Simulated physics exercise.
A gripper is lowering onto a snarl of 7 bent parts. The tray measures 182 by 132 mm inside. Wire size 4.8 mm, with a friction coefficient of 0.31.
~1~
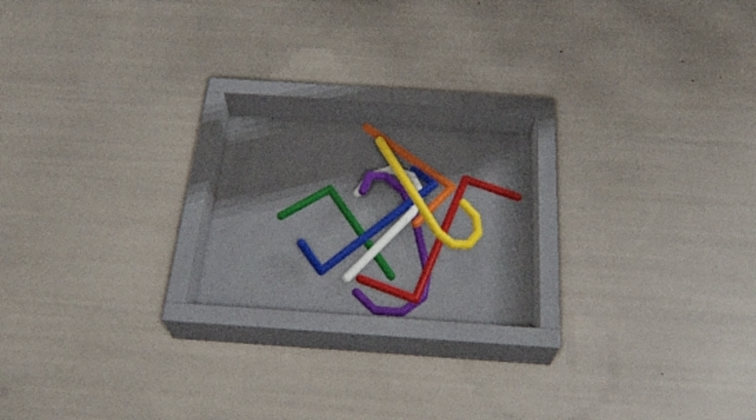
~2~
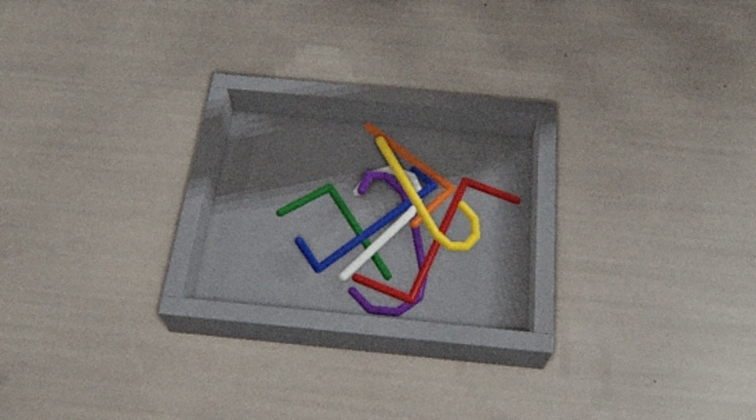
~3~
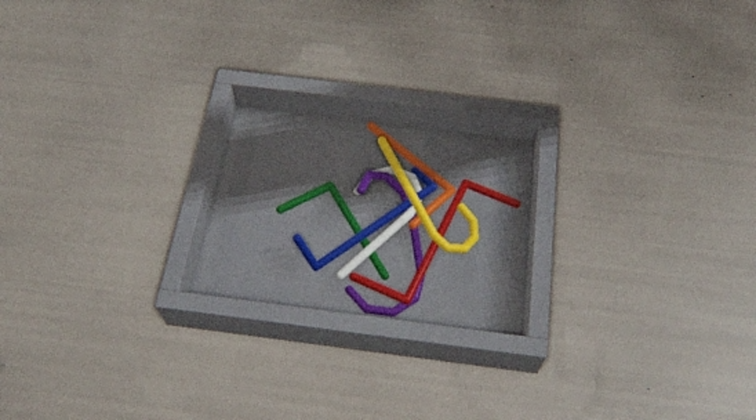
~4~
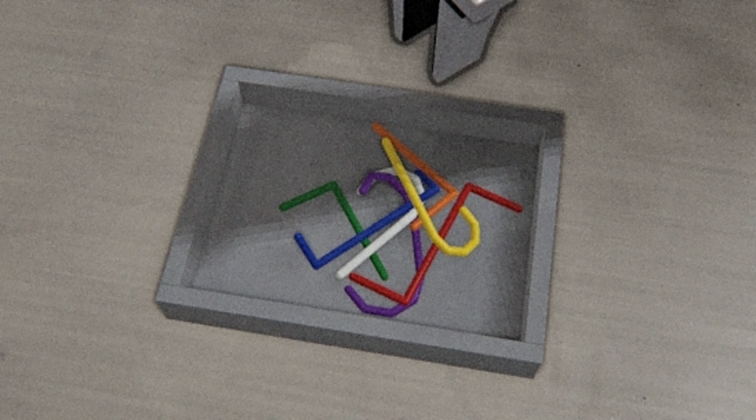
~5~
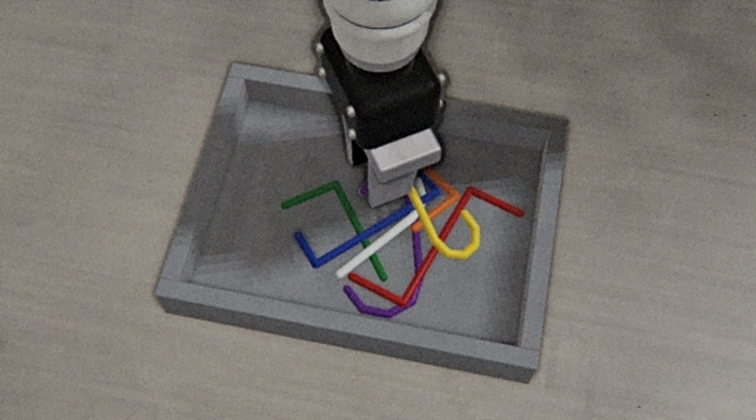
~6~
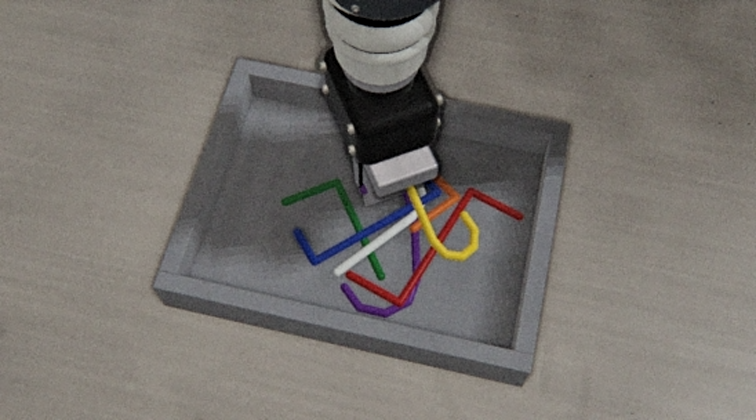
To begin with, a tangle of bent, coloured rods lies untouched in a grey tray while the view shifts very slightly. A gripper then enters from the top and lowers over the upper middle of the pile, where its fingers close on the purple hook among the overlapping rods.
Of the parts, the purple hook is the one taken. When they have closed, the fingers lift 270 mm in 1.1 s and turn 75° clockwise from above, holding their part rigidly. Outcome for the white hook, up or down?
Up.
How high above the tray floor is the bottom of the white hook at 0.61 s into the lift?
100 mm.
Then, 0.33 s into the lift, lowest point more than 20 mm over the tray floor, purple hook 58 mm, white hook 29 mm.
Then, 0.61 s into the lift, lowest point more than 20 mm over the tray floor, purple hook 158 mm, white hook 95 mm, blue crank 89 mm.
Then, 1.10 s into the lift, lowest point more than 20 mm over the tray floor, purple hook 272 mm, white hook 204 mm.
Finally, hanging purple hook 272 mm, white hook 204 mm; the other 5 are down.
